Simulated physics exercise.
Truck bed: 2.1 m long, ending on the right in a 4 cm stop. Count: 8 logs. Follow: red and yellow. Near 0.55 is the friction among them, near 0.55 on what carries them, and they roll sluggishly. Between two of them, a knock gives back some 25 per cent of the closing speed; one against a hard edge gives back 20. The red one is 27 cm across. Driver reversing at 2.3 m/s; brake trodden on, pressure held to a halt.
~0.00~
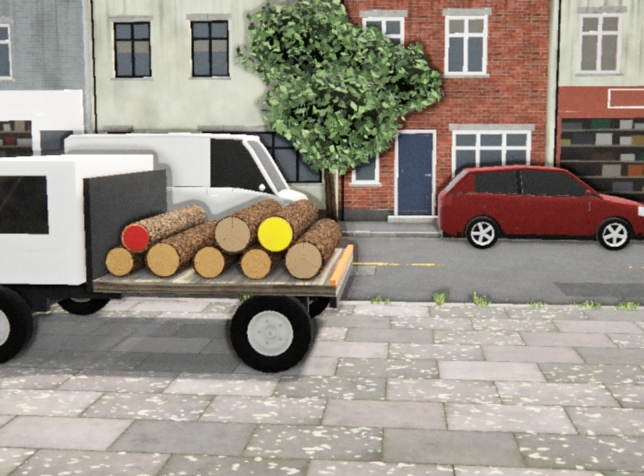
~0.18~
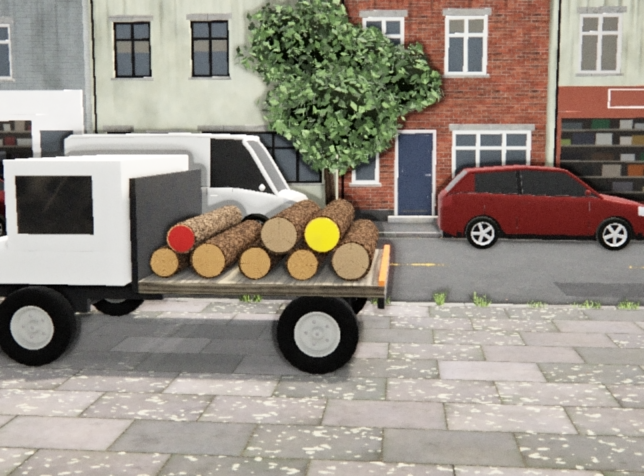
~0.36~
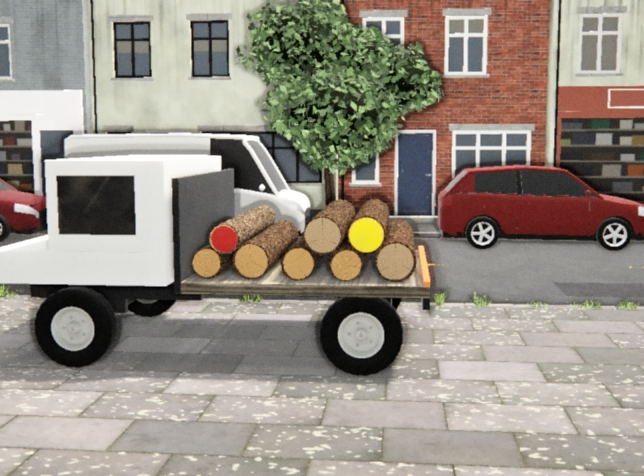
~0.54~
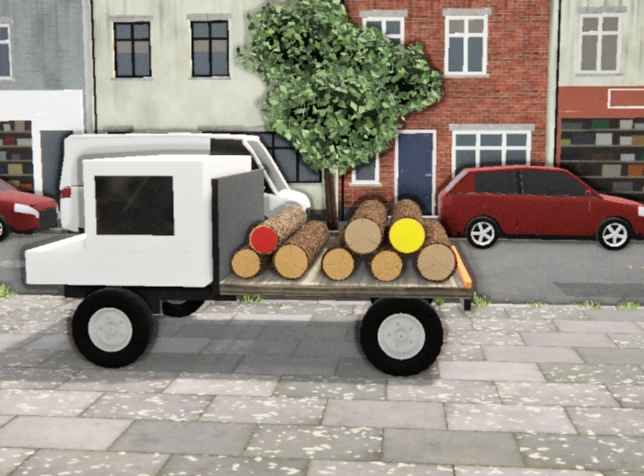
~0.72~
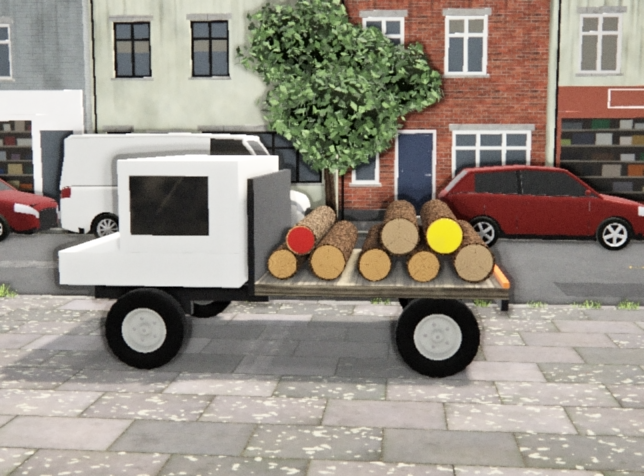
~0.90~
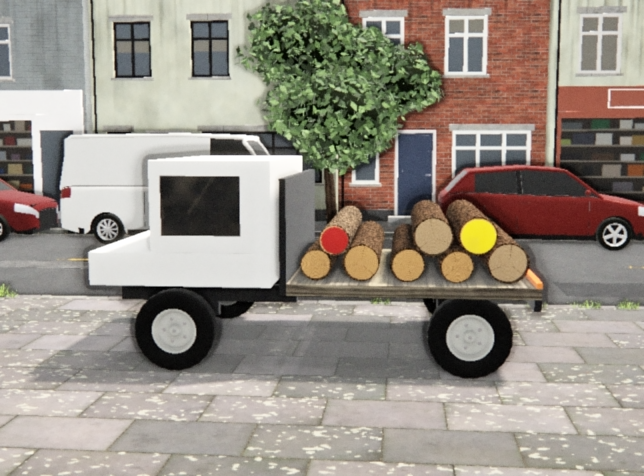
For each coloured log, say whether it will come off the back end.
Here's how it plays out: Red is kept aboard. Yellow is kept aboard.
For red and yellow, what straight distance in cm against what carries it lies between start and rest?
For red it's around 25, and for yellow around 10.
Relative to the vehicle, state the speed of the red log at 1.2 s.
Estimated speed near 0.2 m/s.
After 1.2 s, red is up on others, 165 cm from the bar, rolling towards it; yellow is up on others, 45 cm from the bar, rolling towards it; 0 over the tail so far.
After 1.5 s, red is up on others, 160 cm from the bar, rolling towards it; yellow is up on others, 40 cm from the bar, rolling towards it; 0 over the tail so far.
At rest (1.9 s), red is up on others, 150 cm from the bar; yellow is up on others, 35 cm from the bar; 0 over the tail so far.
